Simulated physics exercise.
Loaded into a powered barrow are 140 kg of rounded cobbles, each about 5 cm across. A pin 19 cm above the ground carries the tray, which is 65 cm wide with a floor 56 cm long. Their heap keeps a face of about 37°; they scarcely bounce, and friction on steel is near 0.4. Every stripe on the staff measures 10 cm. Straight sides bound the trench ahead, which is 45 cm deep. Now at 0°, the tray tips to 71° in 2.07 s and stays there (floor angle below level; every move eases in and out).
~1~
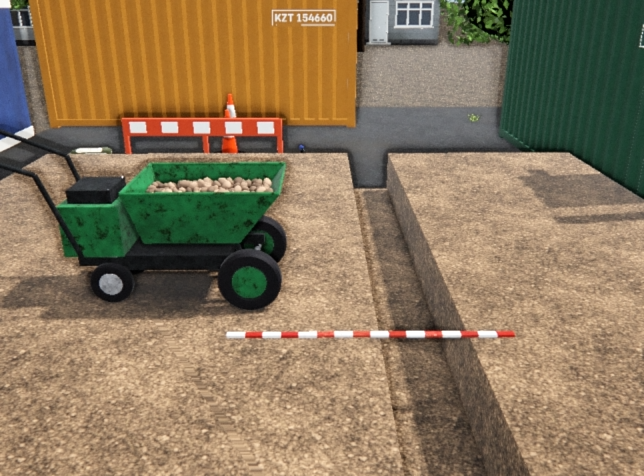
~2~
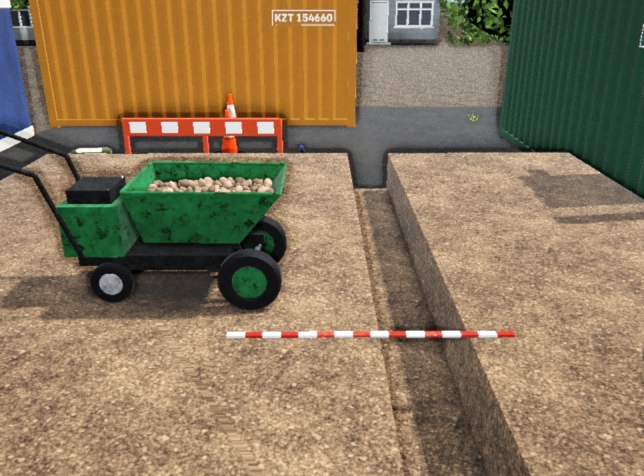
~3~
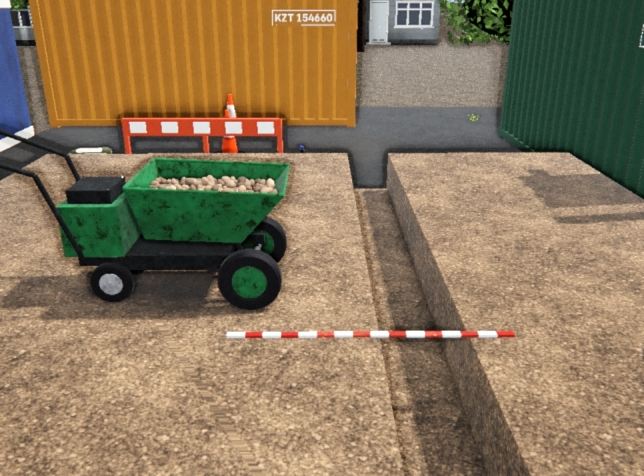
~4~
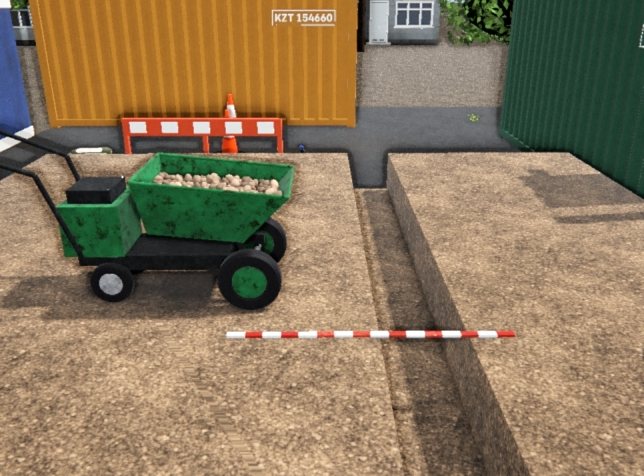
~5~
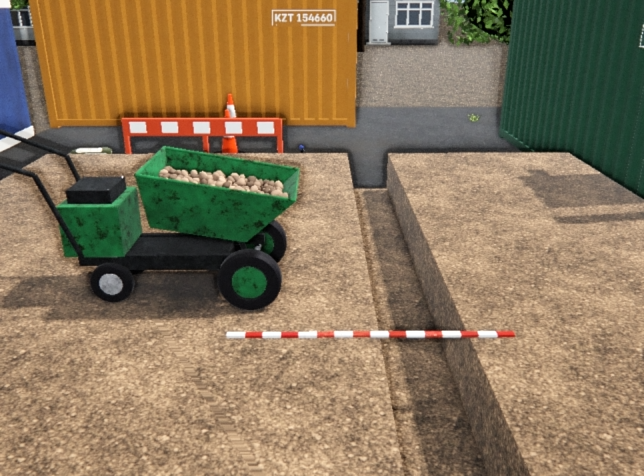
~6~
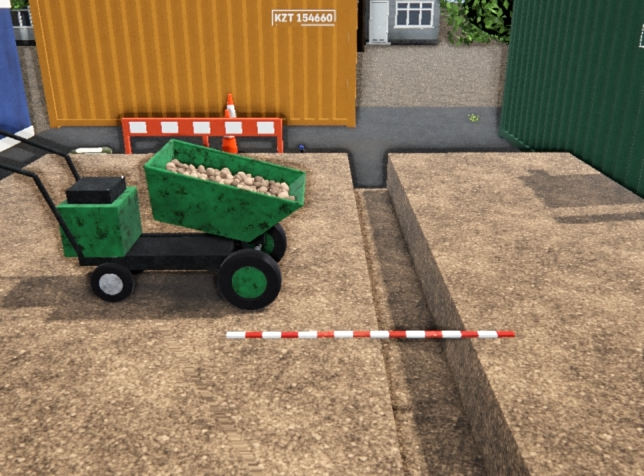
The green tray of a powered barrow, loaded with rounded stones, slowly tilts forward to the right, its rear edge rising, while the wheeled base stays still beside a narrow trench crossed by a red-and-white striped staff.
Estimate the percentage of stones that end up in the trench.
Roughly 87 per cent.
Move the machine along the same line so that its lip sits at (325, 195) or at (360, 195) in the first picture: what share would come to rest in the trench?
The first gives about 100 percent and the second about 70 percent.
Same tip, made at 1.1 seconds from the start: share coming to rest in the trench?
My guess is near 90 percent.
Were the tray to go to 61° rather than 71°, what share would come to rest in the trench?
With that change, near 55 per cent.
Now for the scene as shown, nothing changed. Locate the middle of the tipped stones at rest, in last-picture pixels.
Look at roughly (402, 336).
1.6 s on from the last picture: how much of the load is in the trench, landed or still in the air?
By that moment, roughly 35 per cent of the load.
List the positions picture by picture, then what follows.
Lip at (279, 194), floor tilted 0°, highest stones at (217, 185), in the first picture.
The tray is at 1°, its lip at (280, 194); the top of the load is at (218, 185), in the second picture.
Lip at (284, 196), floor tilted 3°, highest stones at (204, 183), in the third picture.
The tray is at 6°, its lip at (289, 198); the top of the load is at (184, 180), in the fourth picture.
The tray is at 10°, its lip at (295, 201); the top of the load is at (181, 175), in the fifth picture.
Lip at (303, 205), floor tilted 14°, highest stones at (182, 169), in the sixth picture.
Then, 0.9 s after the last picture the floor is at 60°, 100 % in the tray; the foremost stones are at (353, 254).
Then, 1.6 s after the last picture the floor is at 71°, 51 % in the tray, 12 % short of the trench, 37 % in the trench; the foremost stones are at (440, 340).
Then, 1.9 s after the last picture the floor is at 71°, 24 % in the tray, 15 % short of the trench, 62 % in the trench; the foremost stones are at (440, 340).
Then, 3.9 s after the last picture the floor is at 71°, 0 % in the tray, 13 % short of the trench, 87 % in the trench; the foremost stones are at (435, 323).
